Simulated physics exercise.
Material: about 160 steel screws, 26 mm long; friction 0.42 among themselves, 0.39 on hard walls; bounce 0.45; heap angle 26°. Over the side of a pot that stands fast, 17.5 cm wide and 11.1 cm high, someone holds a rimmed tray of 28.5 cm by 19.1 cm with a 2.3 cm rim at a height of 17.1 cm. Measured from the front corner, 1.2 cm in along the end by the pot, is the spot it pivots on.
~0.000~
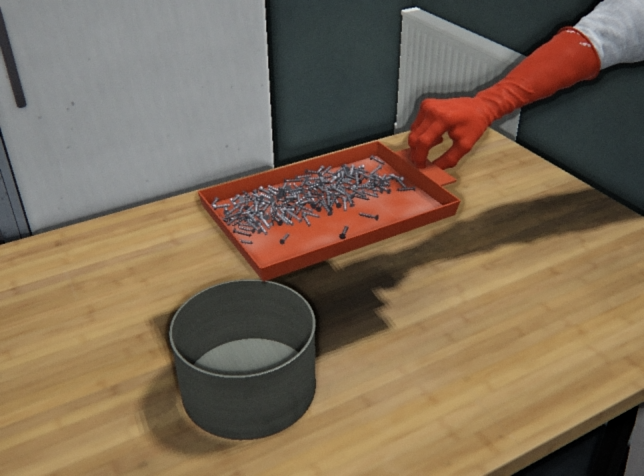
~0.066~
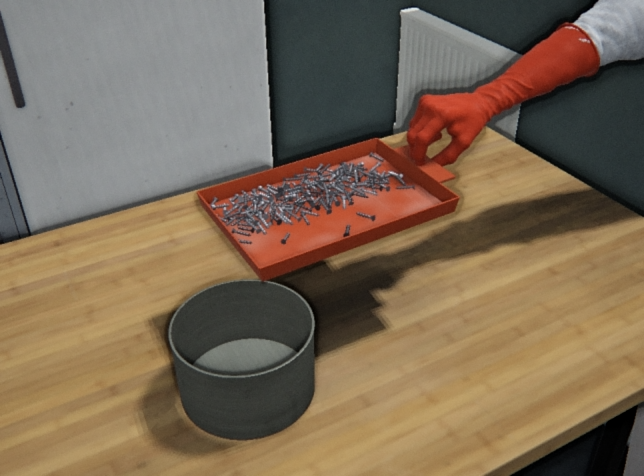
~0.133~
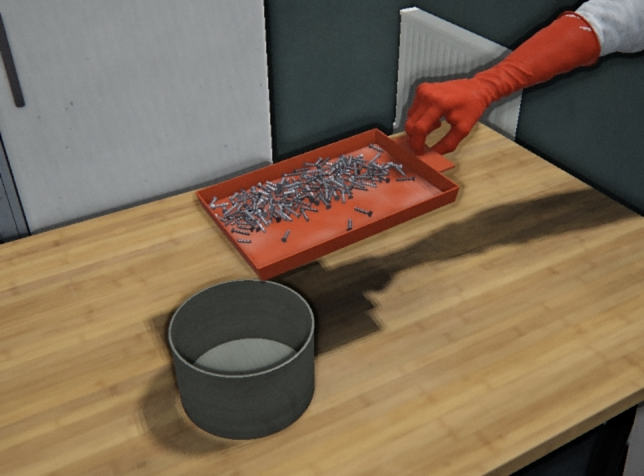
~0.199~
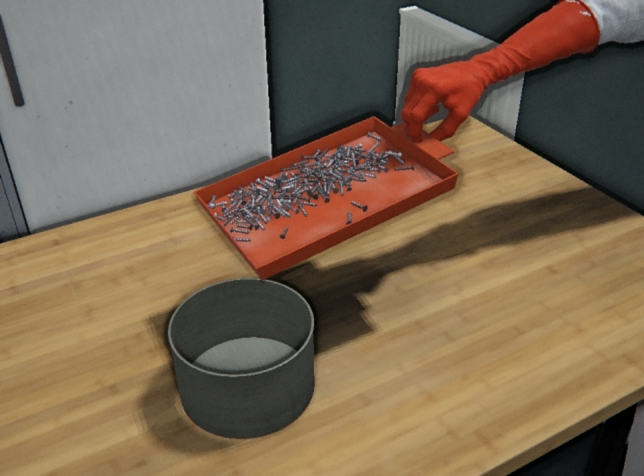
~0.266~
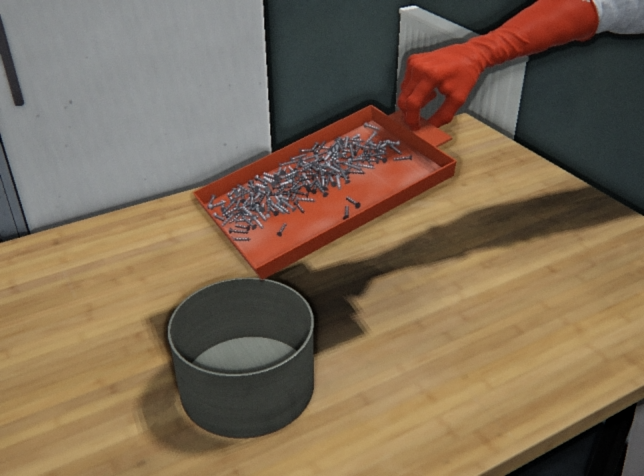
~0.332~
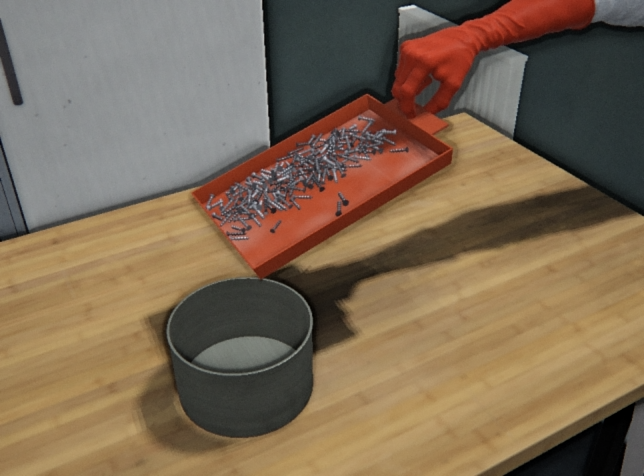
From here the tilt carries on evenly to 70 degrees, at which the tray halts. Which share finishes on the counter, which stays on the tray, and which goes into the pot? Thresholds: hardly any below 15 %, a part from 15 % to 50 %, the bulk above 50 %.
Prediction - counter: A part; left on the tray: The bulk; pot: Hardly any.
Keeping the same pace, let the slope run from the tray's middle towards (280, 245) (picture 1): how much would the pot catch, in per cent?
My best guess is some 20 per cent.
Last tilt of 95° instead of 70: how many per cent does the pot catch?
Around 25 %, I reckon.
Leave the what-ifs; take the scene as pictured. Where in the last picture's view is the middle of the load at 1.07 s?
Approximately (218, 216) in the last view.
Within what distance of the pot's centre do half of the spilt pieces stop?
Roughly 16 centimetres.
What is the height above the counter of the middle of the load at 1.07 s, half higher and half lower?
Some 18 cm above the counter.
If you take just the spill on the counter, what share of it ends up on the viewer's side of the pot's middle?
0 %.
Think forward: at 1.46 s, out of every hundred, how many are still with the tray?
75 %, give or take.
After 0.77 s, tilt 42 degrees; the tray holds 100 %, the pot 0 %.
After 1.07 s, tilt 59 degrees; the tray holds 90 %, the pot 0 %.
After 1.46 s, tilt 70 degrees; the tray holds 75 %, the pot 5 %.
At rest (2.7 s), counter 35 %, tray 60 %, pot 5 %.
